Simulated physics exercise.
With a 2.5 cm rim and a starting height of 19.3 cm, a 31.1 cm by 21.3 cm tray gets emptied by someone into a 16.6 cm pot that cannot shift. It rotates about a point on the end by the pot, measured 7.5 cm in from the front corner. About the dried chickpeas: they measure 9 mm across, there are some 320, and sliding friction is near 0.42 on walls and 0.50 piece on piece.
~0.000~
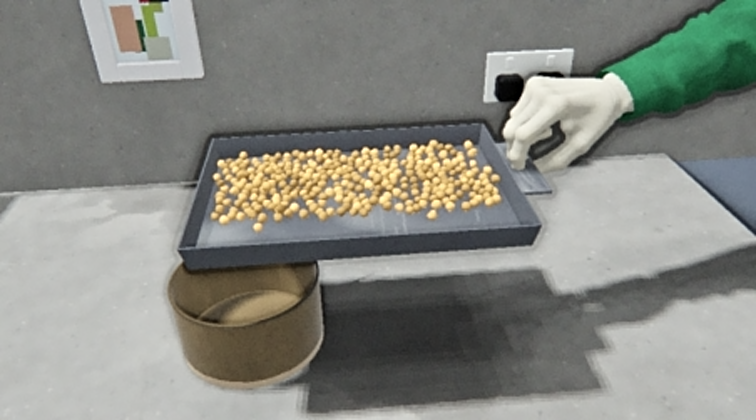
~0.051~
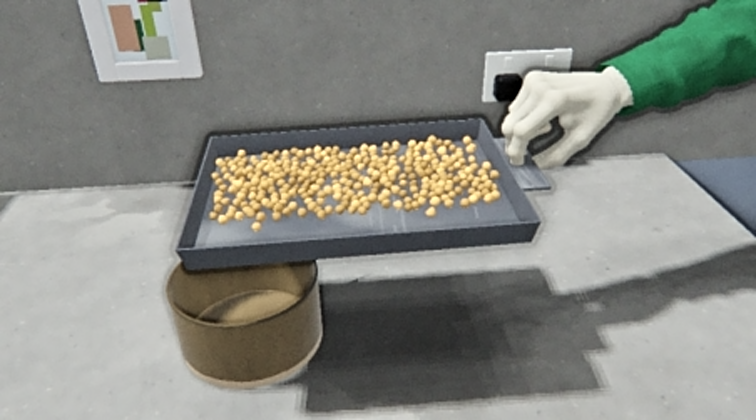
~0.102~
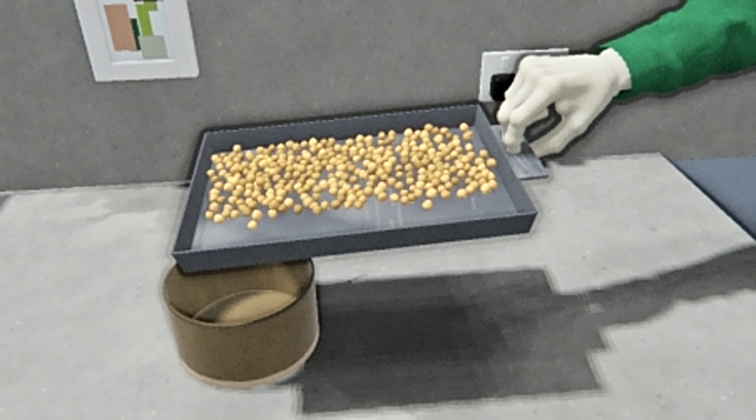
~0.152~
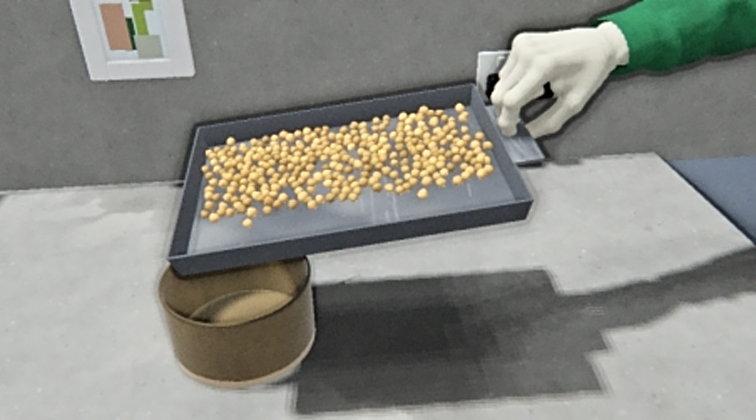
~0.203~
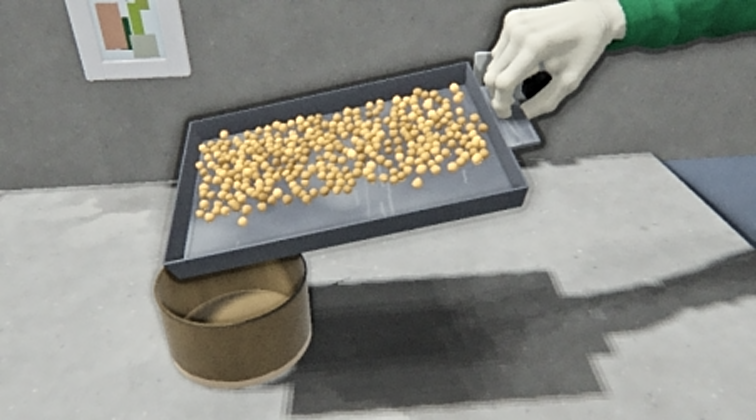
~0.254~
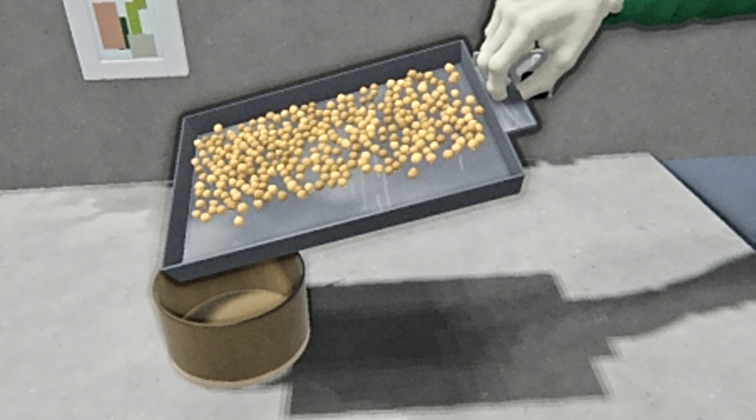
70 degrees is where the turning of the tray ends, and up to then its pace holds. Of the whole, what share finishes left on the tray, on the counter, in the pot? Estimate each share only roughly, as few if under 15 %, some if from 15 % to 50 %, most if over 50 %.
Roughly: Tray most, counter some, pot few.
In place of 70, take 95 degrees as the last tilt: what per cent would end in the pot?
It would land at about 0 percent.
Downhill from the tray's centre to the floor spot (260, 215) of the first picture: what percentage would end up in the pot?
Estimate: Near 0 per cent.
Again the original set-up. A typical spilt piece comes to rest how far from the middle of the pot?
Some 20 cm.
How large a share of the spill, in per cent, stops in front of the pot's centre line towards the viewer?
About 100 percent of the spill.
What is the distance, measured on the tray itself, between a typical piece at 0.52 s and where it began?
It has moved some 6 cm from its start.
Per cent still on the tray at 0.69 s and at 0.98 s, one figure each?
First 100, then 70.
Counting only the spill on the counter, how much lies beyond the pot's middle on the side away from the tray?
That comes to roughly 100 percent.
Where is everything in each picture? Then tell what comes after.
Tray tilt 0 degrees, front corners at (184, 246) and (535, 222); middle of the pieces at (348, 179); pot at (245, 275), in the first picture.
Tray tilt 1 degrees, front corners at (182, 246) and (534, 219); middle of the pieces at (346, 176), in the second picture.
Tray tilt 4 degrees, front corners at (178, 249) and (530, 210), lowest corner left front; middle of the pieces at (342, 169), in the third picture.
Tray tilt 9 degrees, front corners at (173, 254) and (526, 197), lowest corner left front; middle of the pieces at (336, 159), in the fourth picture.
Tray tilt 14 degrees, front corners at (169, 259) and (521, 184), lowest corner left front; middle of the pieces at (330, 149), in the fifth picture.
Tray tilt 19 degrees, front corners at (167, 264) and (517, 172), lowest corner left front; middle of the pieces at (324, 140); pot at (230, 274). Its pace works out near 100 degrees a second, in the sixth picture.
After 0.52 s, tilt 45 degrees; the tray holds 100 %, the pot 0 %.
Then, at 0.69 s, tilt 62 degrees; the tray holds 100 %, the pot 0 %.
After 0.98 s, tilt 70 degrees; the tray holds 70 %, the pot 0 %.
At rest (1.8 s), tray 60 %, counter 40 %, pot 0 %.
